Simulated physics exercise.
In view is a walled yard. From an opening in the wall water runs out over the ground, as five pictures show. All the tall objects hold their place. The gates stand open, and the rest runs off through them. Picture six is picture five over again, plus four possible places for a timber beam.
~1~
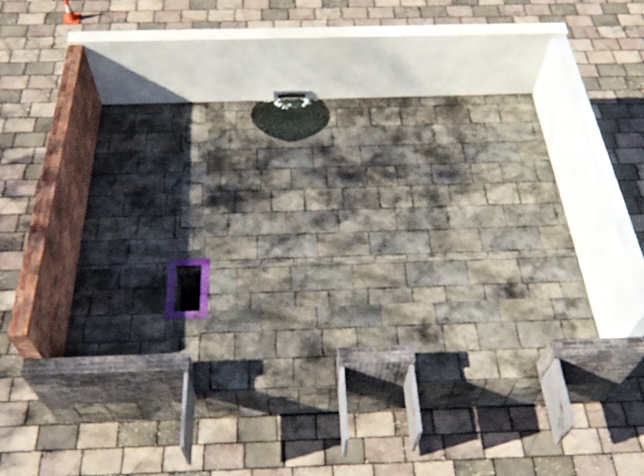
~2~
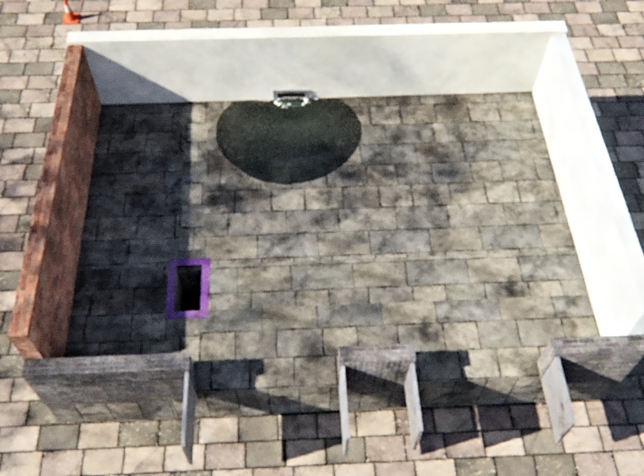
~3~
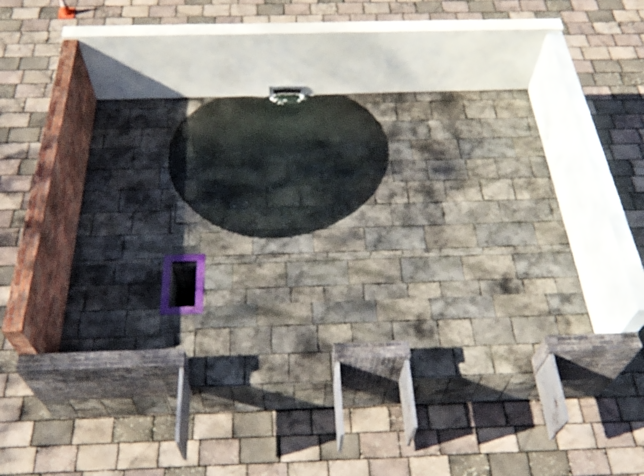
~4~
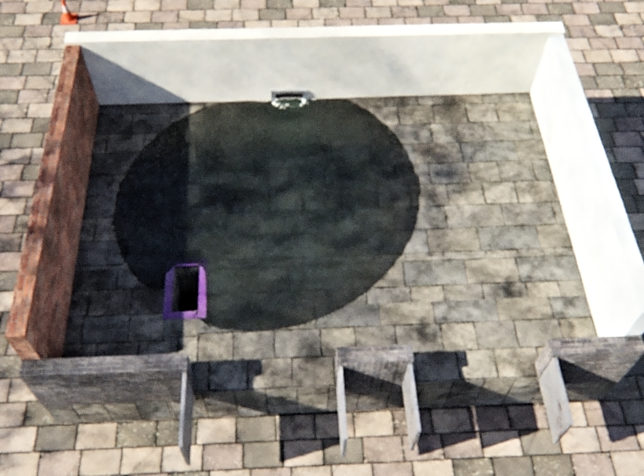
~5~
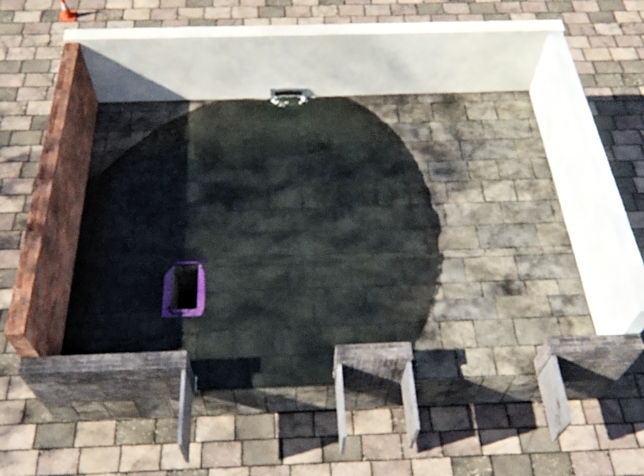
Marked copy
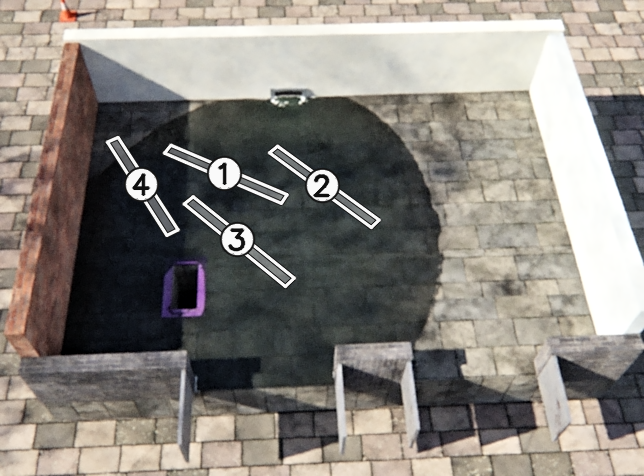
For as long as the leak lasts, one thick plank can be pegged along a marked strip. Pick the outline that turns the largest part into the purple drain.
The answer is place 4.
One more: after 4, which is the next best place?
It is 2.
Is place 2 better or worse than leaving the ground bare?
Place 2 is worse.
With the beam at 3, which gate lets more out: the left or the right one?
The left gate.
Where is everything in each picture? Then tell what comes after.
Outfall at (292, 95); purple drain at (188, 288); open gate at (267, 375); open gate at (472, 366); water covers 2 % of the ground and shows as far out as (266, 129); purple drain still dry.
Water covers 9 % of the ground and shows as far out as (294, 179); purple drain still dry.
Water covers 21 % of the ground and shows as far out as (247, 230); purple drain still dry.
Water covers 39 % of the ground and shows as far out as (254, 325); purple drain taking water.
Water covers 58 % of the ground and shows as far out as (77, 333); purple drain taking water.
On the marked copy, 1 from (167, 149) to (284, 199); 2 from (273, 149) to (375, 223); 3 from (188, 200) to (289, 282); 4 from (112, 139) to (172, 232).
With 1, about 10 % of the stream runs into the purple drain, about 90 % out by the gates.
With 2, about 20 % of the stream runs into the purple drain, about 80 % out by the gates.
With 3, about 6 % of the stream runs into the purple drain, about 94 % out by the gates.
With 4, about 30 % of the stream runs into the purple drain, about 69 % out by the gates.
